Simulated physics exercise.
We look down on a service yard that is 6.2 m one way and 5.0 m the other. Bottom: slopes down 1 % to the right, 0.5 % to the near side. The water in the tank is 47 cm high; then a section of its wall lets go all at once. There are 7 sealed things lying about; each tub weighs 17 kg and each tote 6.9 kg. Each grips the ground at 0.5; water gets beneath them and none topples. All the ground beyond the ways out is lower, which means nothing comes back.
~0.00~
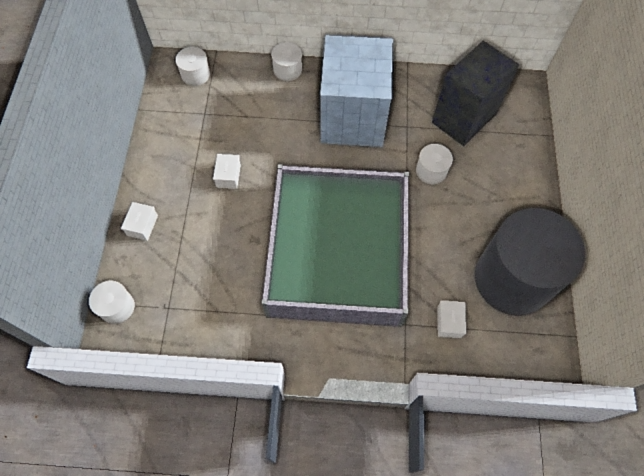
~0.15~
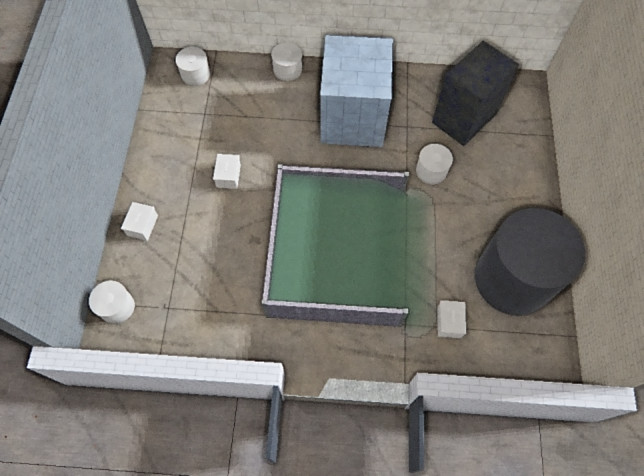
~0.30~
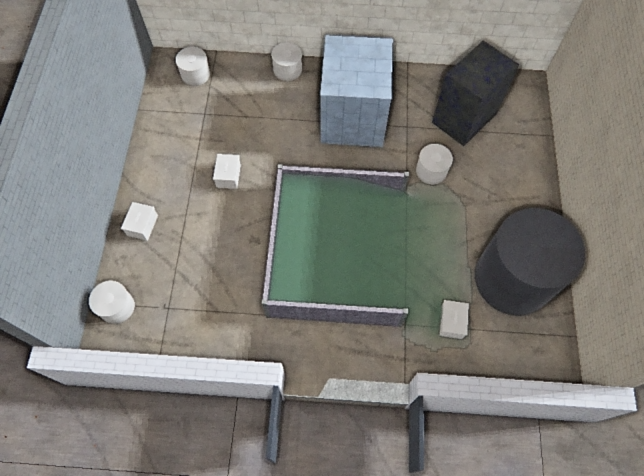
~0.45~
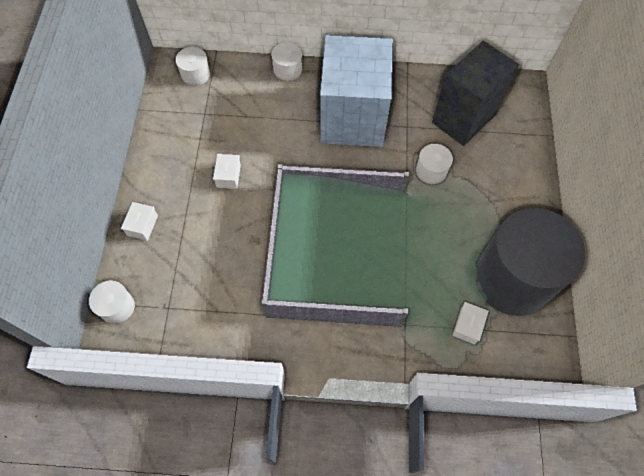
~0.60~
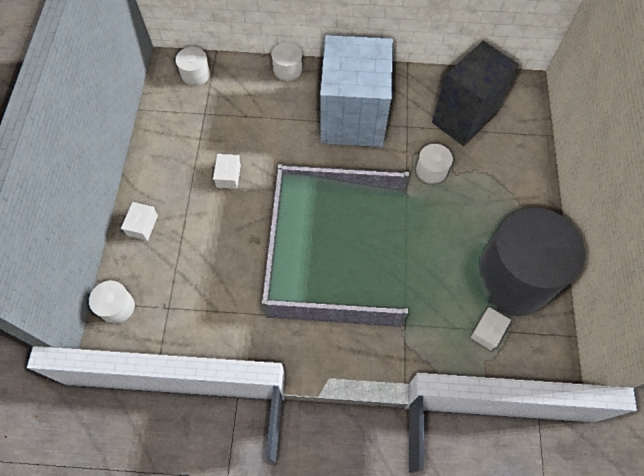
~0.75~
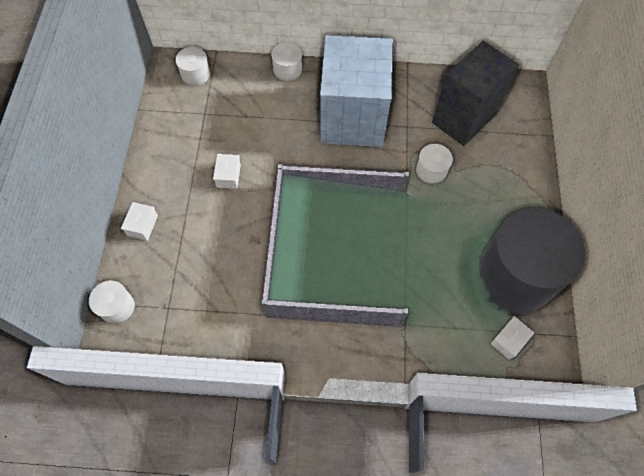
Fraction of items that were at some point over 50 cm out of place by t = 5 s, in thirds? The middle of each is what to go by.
Share: Bottom third.
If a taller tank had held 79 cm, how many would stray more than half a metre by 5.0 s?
Then 3.
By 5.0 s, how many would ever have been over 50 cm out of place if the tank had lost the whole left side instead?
You'd get 5 in that case.
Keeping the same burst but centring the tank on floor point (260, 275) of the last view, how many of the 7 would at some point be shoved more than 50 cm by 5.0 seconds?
Count: 1.
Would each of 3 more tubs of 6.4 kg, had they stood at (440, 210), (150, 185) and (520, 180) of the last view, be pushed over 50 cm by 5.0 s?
Well, in turn they are above that, below that and above that.
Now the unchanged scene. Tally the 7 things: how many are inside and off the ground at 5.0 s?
Of them, 1.
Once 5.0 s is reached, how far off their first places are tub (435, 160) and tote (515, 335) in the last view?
Respectively, 0 centimetres and 40 centimetres.
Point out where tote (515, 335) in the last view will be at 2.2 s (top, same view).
(562, 338) or thereabouts.
After 1.1 s 1 of 7 are over 50 cm from their spots; 0 afloat.
After 2.2 s 1 of 7 are over 50 cm from their spots; 1 afloat.
After 3.5 s 1 of 7 are over 50 cm from their spots; 1 afloat.
After 5.0 s 0 of 7 are over 50 cm from their spots, and 1 have been at some point; 1 afloat.
